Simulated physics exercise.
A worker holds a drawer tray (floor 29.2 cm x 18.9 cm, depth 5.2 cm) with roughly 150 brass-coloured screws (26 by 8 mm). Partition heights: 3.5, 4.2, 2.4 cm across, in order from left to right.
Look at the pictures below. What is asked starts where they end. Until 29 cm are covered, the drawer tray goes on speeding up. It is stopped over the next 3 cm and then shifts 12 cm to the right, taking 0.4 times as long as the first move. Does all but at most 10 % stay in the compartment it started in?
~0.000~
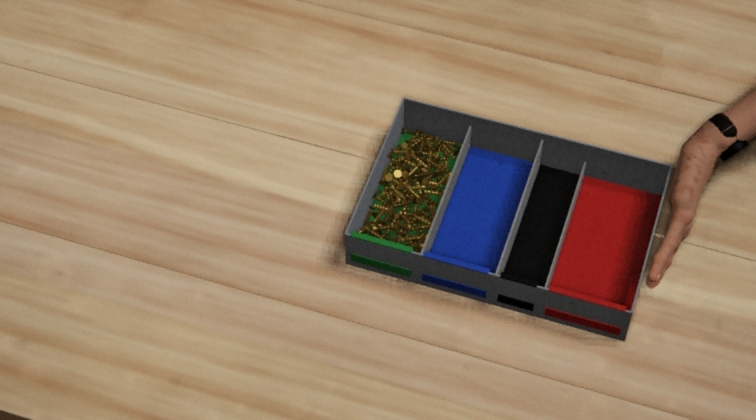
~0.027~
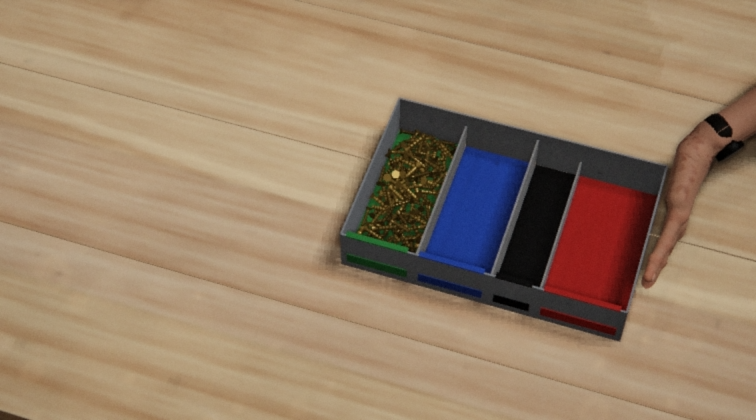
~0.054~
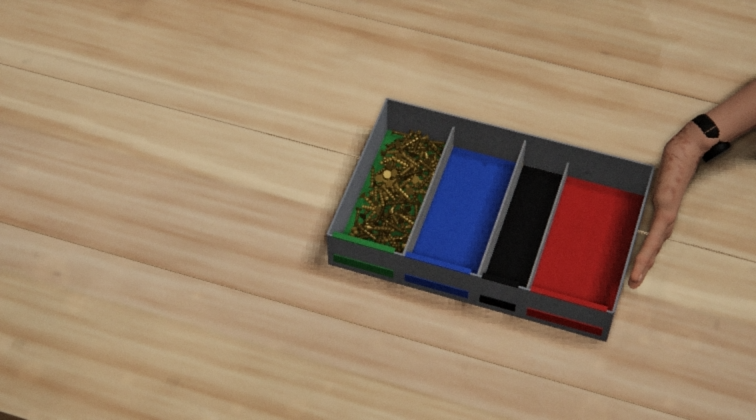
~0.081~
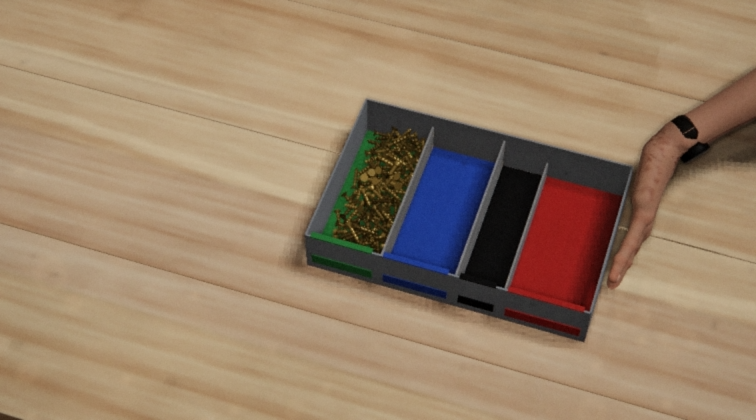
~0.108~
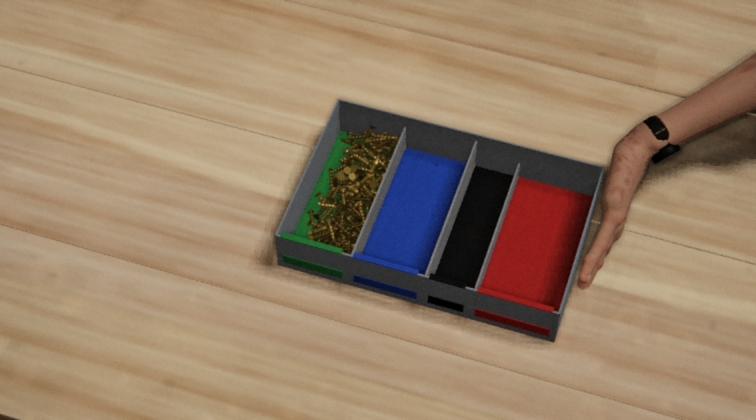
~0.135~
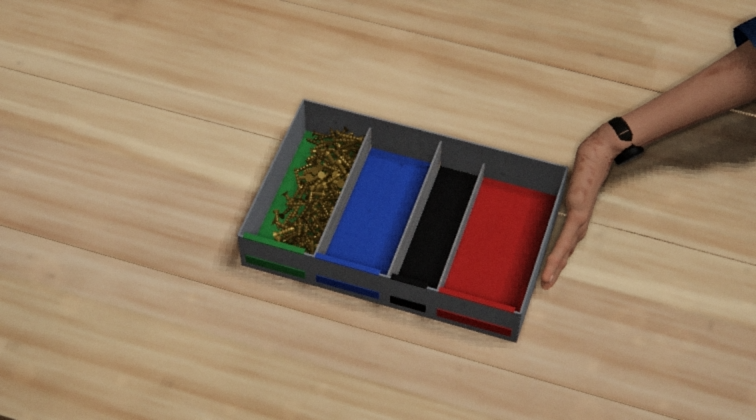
I expect the mix-up to pass the ten percent mark.
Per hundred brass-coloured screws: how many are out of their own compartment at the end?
Around 25 in a hundred.
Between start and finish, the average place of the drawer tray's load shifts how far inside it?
The displacement comes to around 2.5 cm by the end.
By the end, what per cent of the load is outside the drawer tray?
About 10 %.
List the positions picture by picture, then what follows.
The first picture shows drawer tray at (486, 275); tilt 0 degrees; moved 0.0 cm; green 100 %.
The second picture shows drawer tray at (481, 275); tilt 0 degrees; moved 0.4 cm.
The third picture shows drawer tray at (467, 276); tilt 0 degrees; moved 1.6 cm.
The fourth picture shows drawer tray at (445, 276); tilt 0 degrees; moved 3.6 cm.
The fifth picture shows drawer tray at (415, 276); tilt 0 degrees; moved 6.4 cm.
The sixth picture shows drawer tray at (377, 276); tilt 0 degrees; moved 10.0 cm; green 100 %. Its speed is now 1.49 m/s.
After 0.25 s, tilt 0 degrees; green 100 %; 0 % away from where they began.
After 0.34 s, tilt 0 degrees; green 90 %, in the air 10 %; 10 % away from where they began.
Then, at 0.43 s, tilt 0 degrees; blue 10 %, green 80 %, in the air 10 %; 20 % away from where they began.
After 0.51 s, tilt 0 degrees; blue 10 %, outside 5 %, red 5 %, green 75 %, in the air 10 %; 25 % away from where they began.
By 1.6 s all is still; blue 5 %, outside 10 %, red 5 %, green 75 %; 25 % away from where they began.
